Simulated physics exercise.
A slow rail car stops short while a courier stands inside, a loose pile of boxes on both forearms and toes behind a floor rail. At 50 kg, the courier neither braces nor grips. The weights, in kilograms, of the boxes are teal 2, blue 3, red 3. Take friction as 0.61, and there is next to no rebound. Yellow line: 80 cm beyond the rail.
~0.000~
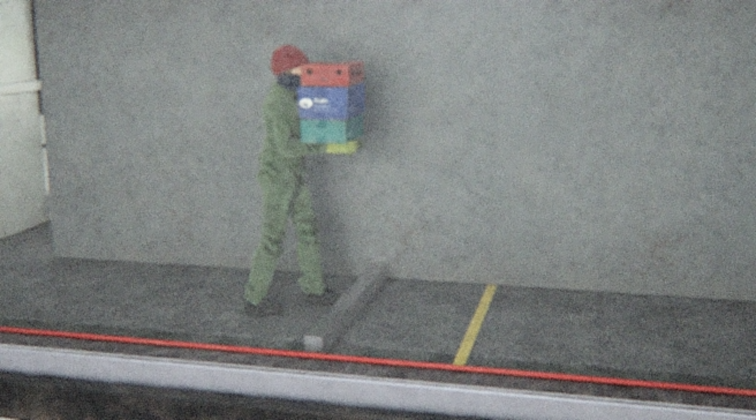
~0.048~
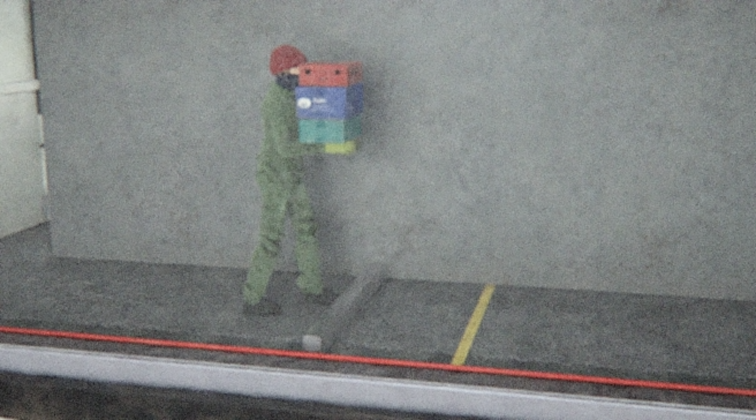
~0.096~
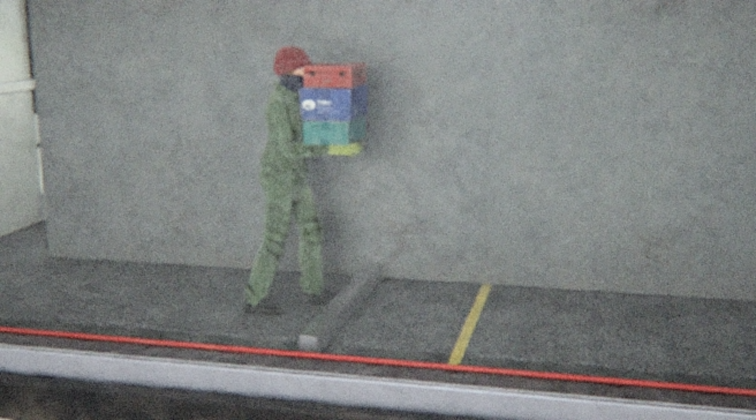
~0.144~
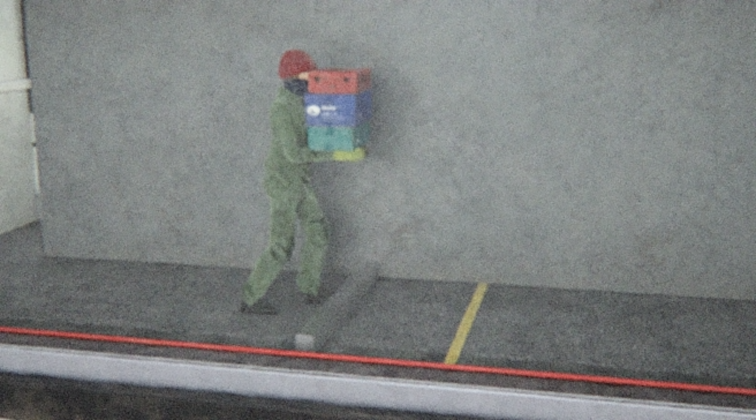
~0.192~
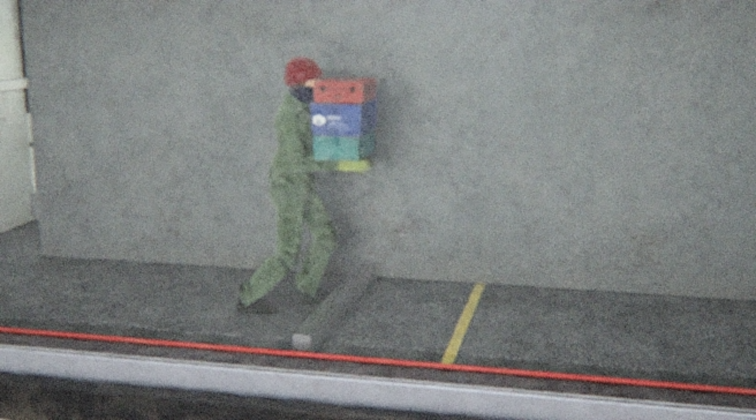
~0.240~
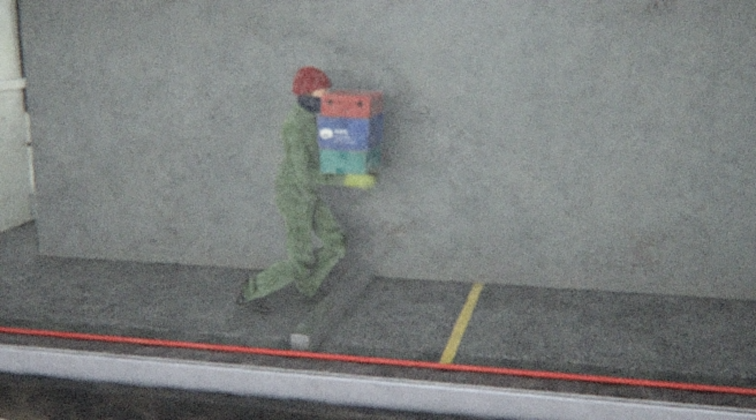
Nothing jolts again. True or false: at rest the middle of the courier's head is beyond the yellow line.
False.
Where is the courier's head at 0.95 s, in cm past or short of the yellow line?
Position: About 30 cm short.
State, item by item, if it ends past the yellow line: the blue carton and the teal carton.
Blue carton: Goes over. Teal carton: Falls short.
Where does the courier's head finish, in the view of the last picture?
Near (438, 264).
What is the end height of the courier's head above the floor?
About 15 cm up.
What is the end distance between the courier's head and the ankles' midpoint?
Distance head to ankle midpoint: Approx. 90 cm.
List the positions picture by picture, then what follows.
The first frame shows courier's head (286, 79), teal carton (333, 127), yellow line (466, 348).
The second frame shows courier's head (284, 79), teal carton (331, 127).
The third frame shows courier's head (288, 80), teal carton (335, 129).
The fourth frame shows courier's head (293, 84), teal carton (340, 134).
The fifth frame shows courier's head (299, 91), teal carton (345, 144).
The sixth frame shows courier's head (306, 100), teal carton (351, 157), yellow line (452, 346). Everything loose set off at about 1.0 m/s.
After 0.45 s the courier's head is 61 cm short of the yellow line, near (361, 168) in the last picture's view.
After 0.65 s the courier's head is 37 cm short of the yellow line, near (406, 254) in the last picture's view.
After 0.95 s the courier's head is 31 cm short of the yellow line, near (424, 265) in the last picture's view.
At rest, 1.7 s, teal carton stops short of the yellow line; blue carton crosses the yellow line; red toolbox crosses the yellow line; courier's head stops short of the yellow line.
